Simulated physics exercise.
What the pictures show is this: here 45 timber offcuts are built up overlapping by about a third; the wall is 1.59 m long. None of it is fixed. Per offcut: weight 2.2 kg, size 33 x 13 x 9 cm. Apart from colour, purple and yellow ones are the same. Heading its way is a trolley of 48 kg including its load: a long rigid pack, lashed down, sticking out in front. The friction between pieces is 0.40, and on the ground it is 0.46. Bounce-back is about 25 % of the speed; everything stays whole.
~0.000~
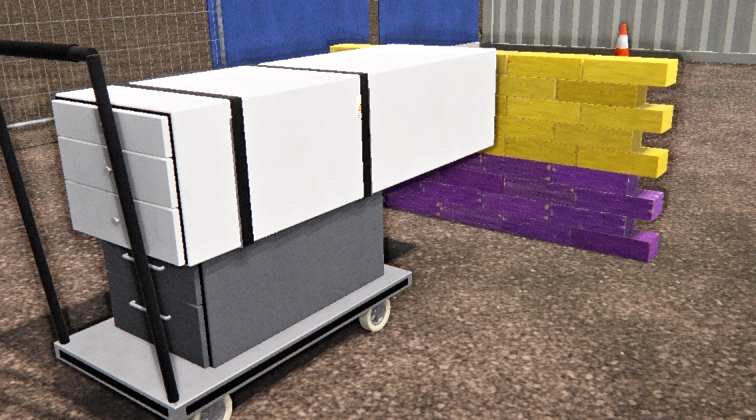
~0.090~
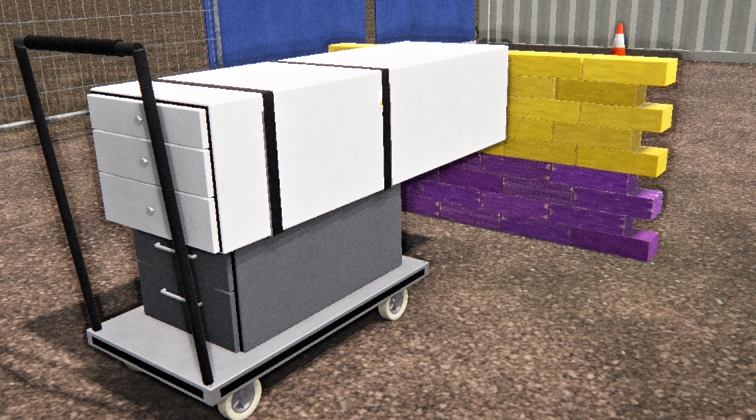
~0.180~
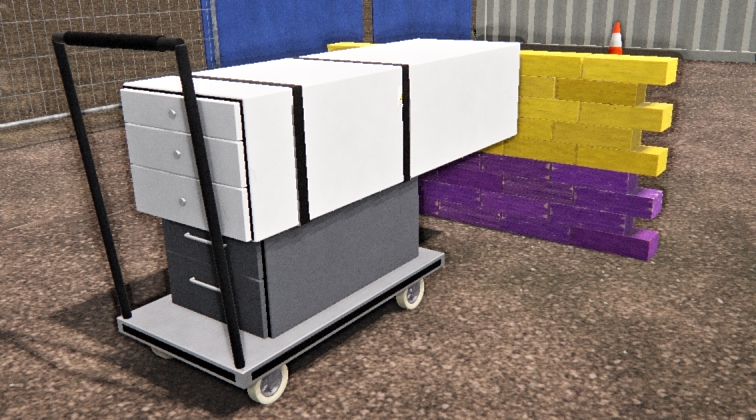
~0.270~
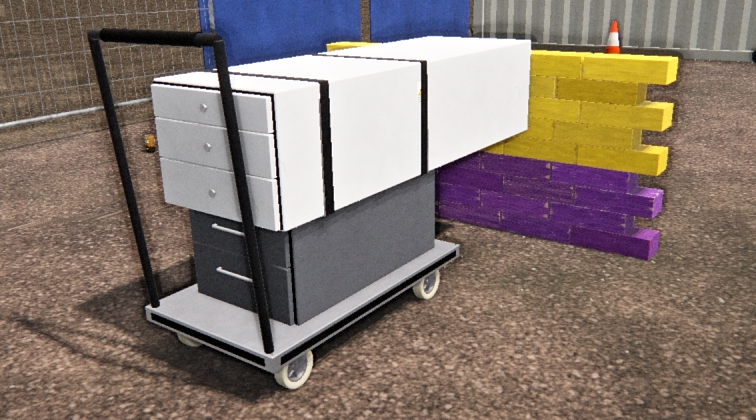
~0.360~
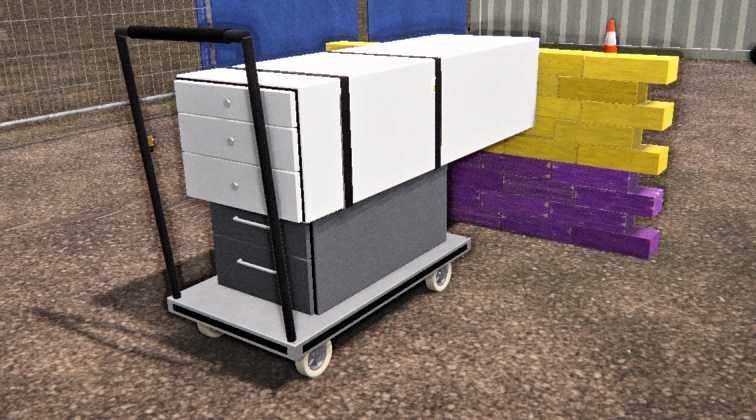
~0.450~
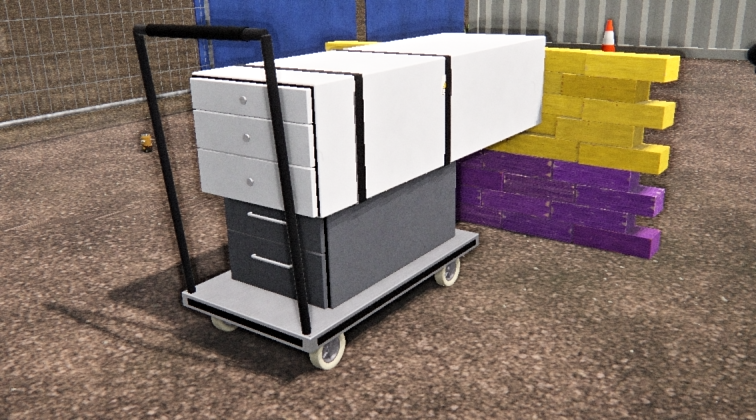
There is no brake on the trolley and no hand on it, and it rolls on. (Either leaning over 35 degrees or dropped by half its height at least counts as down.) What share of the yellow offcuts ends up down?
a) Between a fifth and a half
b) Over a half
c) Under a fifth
The answer is b.
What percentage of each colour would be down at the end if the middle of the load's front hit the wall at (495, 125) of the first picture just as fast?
Result - purple: 40 percent, yellow: 100 percent.
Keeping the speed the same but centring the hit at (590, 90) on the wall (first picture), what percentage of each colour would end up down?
The purple ones would be 0 per cent down and the yellow ones 60 per cent.
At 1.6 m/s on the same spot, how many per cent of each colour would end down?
Result - purple: 0%; yellow: 60%.
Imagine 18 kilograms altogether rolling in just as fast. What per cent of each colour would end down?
Colour by colour that makes purple 0, yellow 0 percent.
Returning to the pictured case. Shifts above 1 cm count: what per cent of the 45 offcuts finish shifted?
I count 40 % as shifted.
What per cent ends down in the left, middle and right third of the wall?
In percent, the thirds read 20 on the left, 60 in the middle and 30 on the right.
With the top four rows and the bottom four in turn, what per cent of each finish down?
From above it's 70%, from below it's 0%.
After 0.72 s, load 18 cm past the wall's line, still rolling; 10 of the 25 yellow offcuts down (10 of 45 in all colours); top yellow offcut 17° from how it stood.
After 1.10 s, load 27 cm past the wall's line, still rolling; 15 of the 25 yellow offcuts down (15 of 45 in all colours); top yellow offcut 36° from how it stood, 28 mm lower.
In the end (2.4 s), load 35 cm past the wall's line, stopped; 15 of the 25 yellow offcuts down (15 of 45 in all colours); top yellow offcut upside down; top purple offcut unmoved. That is 60 per cent. From the last view, middles, top yellow offcut near (386, 172), top purple offcut near (346, 137).
